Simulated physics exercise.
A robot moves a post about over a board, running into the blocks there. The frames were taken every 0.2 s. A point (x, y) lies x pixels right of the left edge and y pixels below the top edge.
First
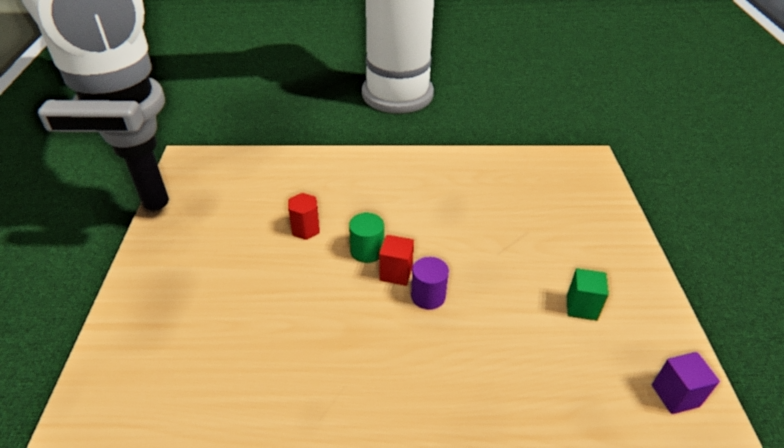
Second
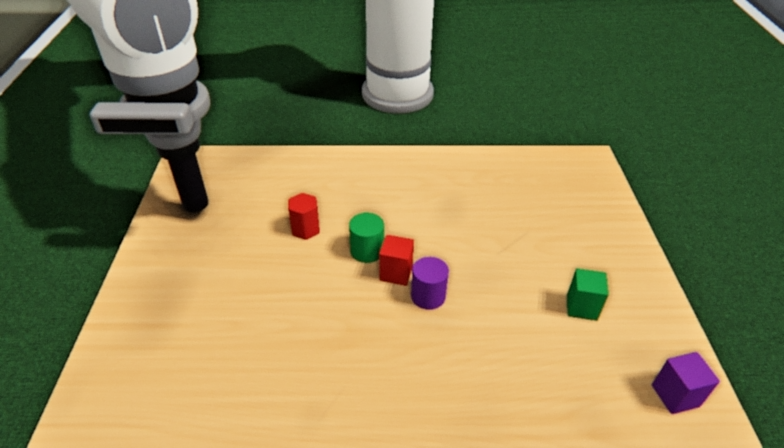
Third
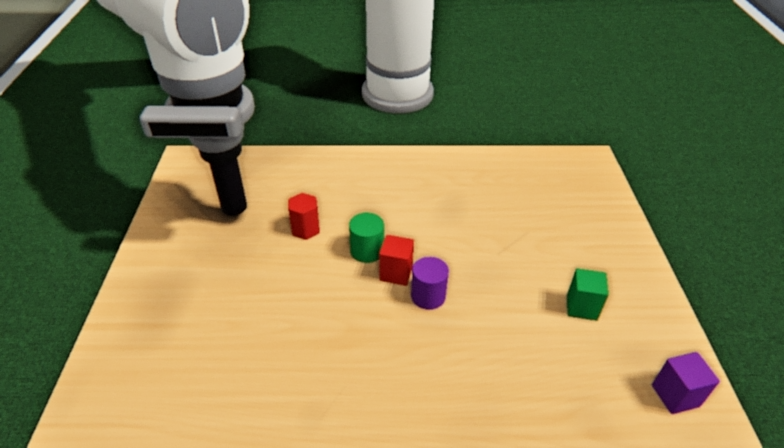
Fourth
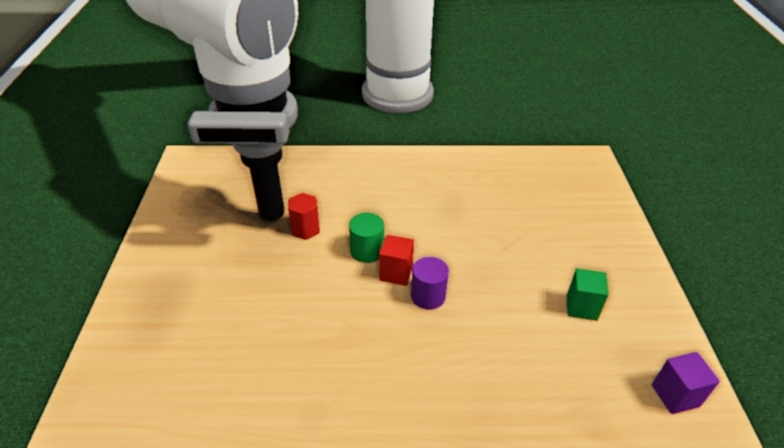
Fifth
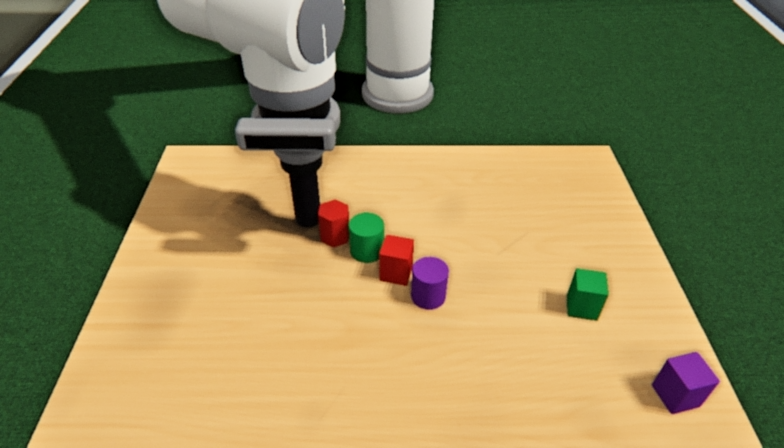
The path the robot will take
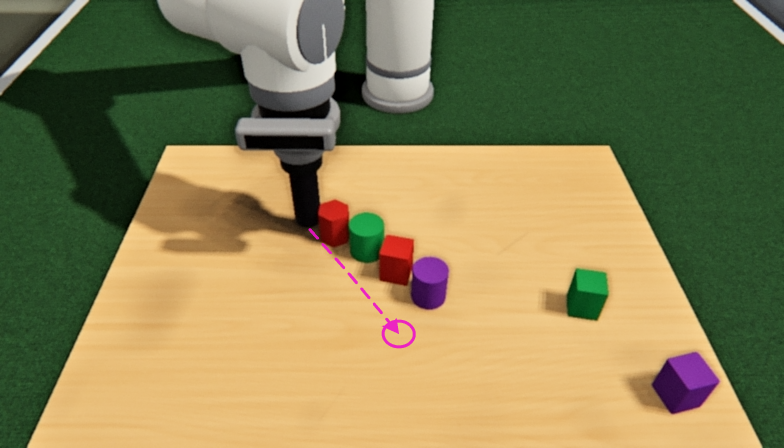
A robot arm slides a black post rightward and pushes the red six-sided block toward the green disc.
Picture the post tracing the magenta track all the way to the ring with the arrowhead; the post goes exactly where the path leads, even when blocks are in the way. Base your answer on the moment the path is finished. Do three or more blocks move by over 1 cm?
No, it doesn't check out.
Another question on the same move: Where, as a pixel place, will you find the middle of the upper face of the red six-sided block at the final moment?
It ends at (352, 213).
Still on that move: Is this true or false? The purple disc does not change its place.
That is true.
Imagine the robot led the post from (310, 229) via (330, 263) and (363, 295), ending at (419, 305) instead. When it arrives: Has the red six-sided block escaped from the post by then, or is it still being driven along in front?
Lost on the way.
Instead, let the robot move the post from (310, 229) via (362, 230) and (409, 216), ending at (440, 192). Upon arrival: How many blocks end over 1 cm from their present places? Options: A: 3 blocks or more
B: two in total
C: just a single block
Choice A: 3 blocks or more.
Drawn move, straight from (310, 229) to (399, 334).
On the path given first. One third of the way, post at (336, 251); red six-sided block at (352, 213), turned 35° anticlockwise; green disc at (380, 224); red square block at (399, 248).
Two thirds of the way, post at (366, 285); red six-sided block at (352, 213), turned 35° anticlockwise; green disc at (380, 224); red square block at (399, 248).
At the end, post at (399, 324); red six-sided block at (352, 213), turned 35° anticlockwise; green disc at (380, 224); red square block at (399, 248); purple disc still.
